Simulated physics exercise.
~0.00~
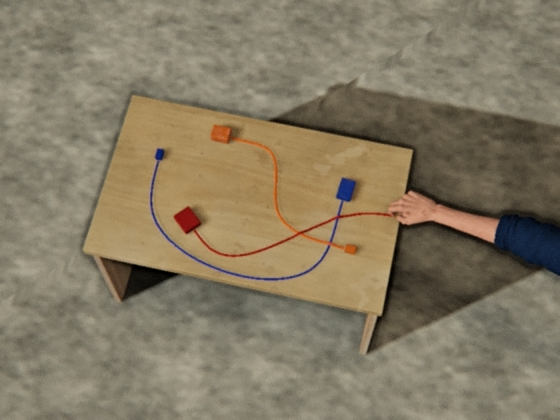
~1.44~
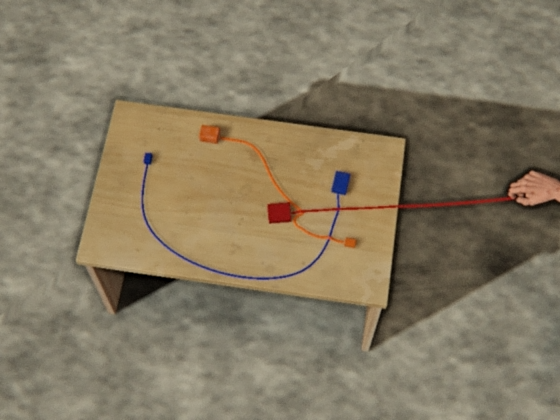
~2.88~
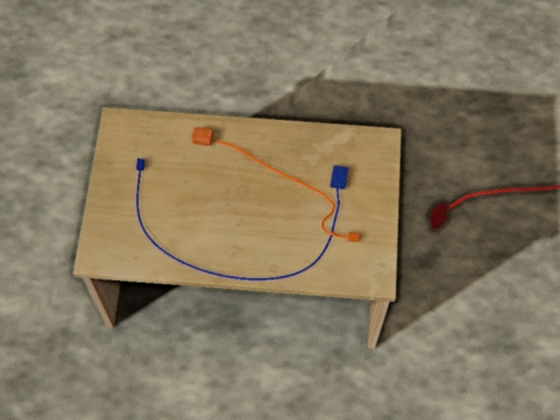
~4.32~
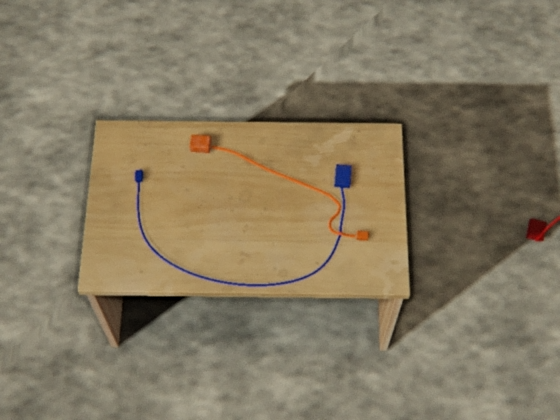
A hand pulls the red lead and its charger rightward off the wooden desk's edge.
